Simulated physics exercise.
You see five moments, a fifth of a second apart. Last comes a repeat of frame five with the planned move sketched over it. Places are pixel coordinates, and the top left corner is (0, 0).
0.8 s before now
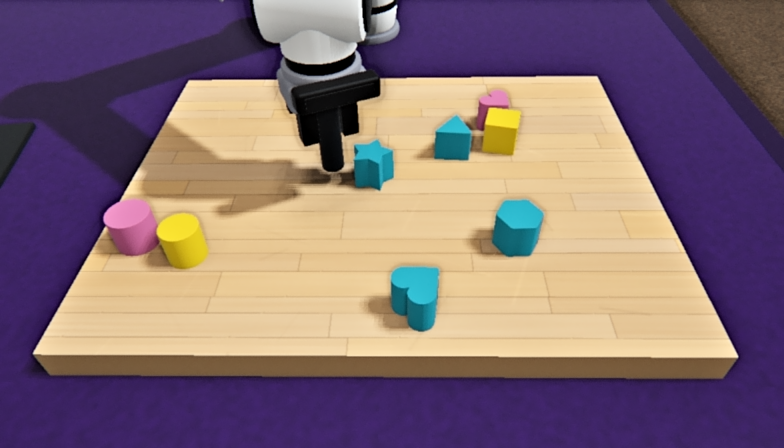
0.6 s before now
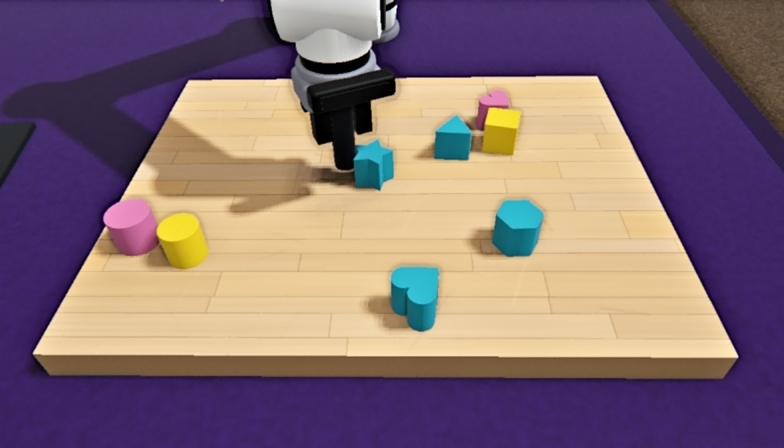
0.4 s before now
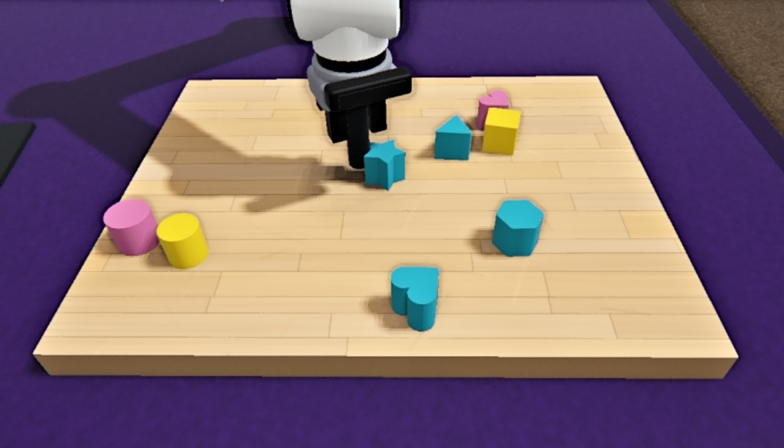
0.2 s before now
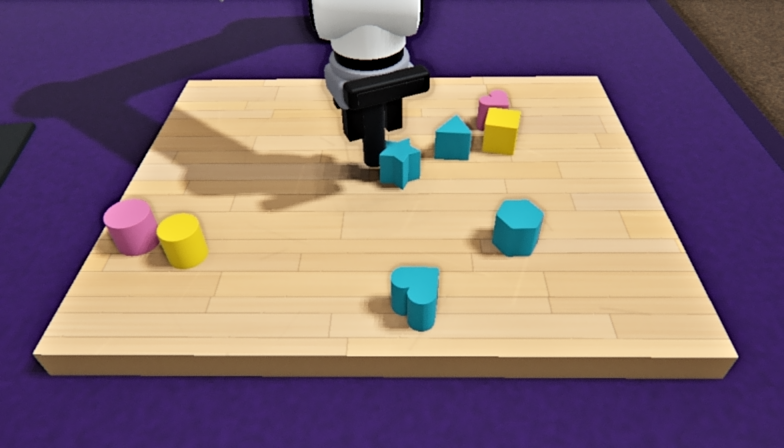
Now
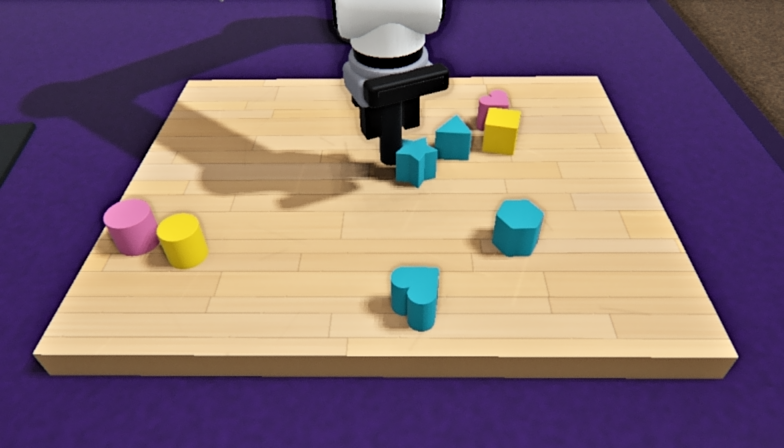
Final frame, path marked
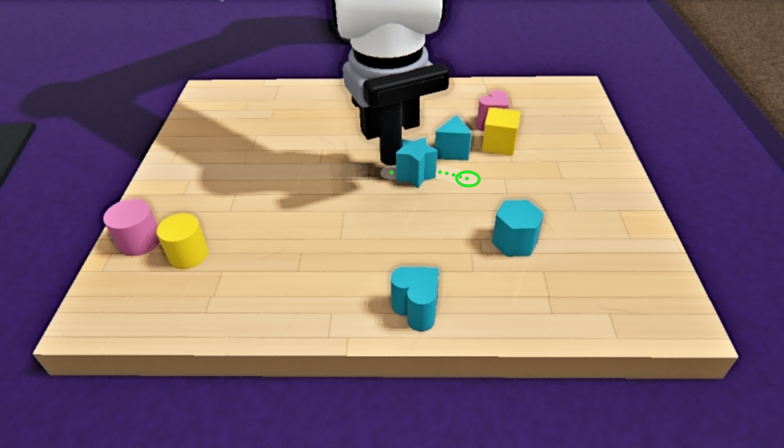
A white robot arm with a black rod-like tool reaches over a pale wooden board on a purple surface, seen from above at a fixed angle. A turquoise star sits beside the tool, with a turquoise triangle, yellow block and pink piece behind to the right, pink and yellow cylinders at left, and a turquoise hexagon and heart nearer. The arm moves right to the star, then pushes it steadily rightward toward the triangle.
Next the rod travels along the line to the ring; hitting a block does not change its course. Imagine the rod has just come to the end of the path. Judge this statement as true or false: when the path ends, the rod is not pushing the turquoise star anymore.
The statement is false.
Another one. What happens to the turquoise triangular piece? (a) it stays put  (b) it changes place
a.
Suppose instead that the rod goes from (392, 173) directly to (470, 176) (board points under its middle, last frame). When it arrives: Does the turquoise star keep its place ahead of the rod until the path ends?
Yes, it checks out.
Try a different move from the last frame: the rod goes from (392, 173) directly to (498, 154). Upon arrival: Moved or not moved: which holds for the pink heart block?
Not moved.
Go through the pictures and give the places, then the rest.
The first picture shows rod tip (333, 166); block tops, turquoise star (371, 151); turquoise triangular piece (454, 126).
The second picture shows rod (346, 164); blocks unchanged.
The third picture shows rod (360, 163); turquoise star (384, 150).
The fourth picture shows rod (375, 161); turquoise star (399, 149).
The fifth picture shows rod (391, 159); turquoise star (416, 147); turquoise triangular piece (454, 126).
Path on the board, from (392, 173) via (417, 171) and (443, 173), ending at (468, 179).
The first path, step by step. Halfway along, rod (432, 158); turquoise star (458, 147).
At the end, rod (469, 166); turquoise star (496, 154); turquoise triangular piece in place.
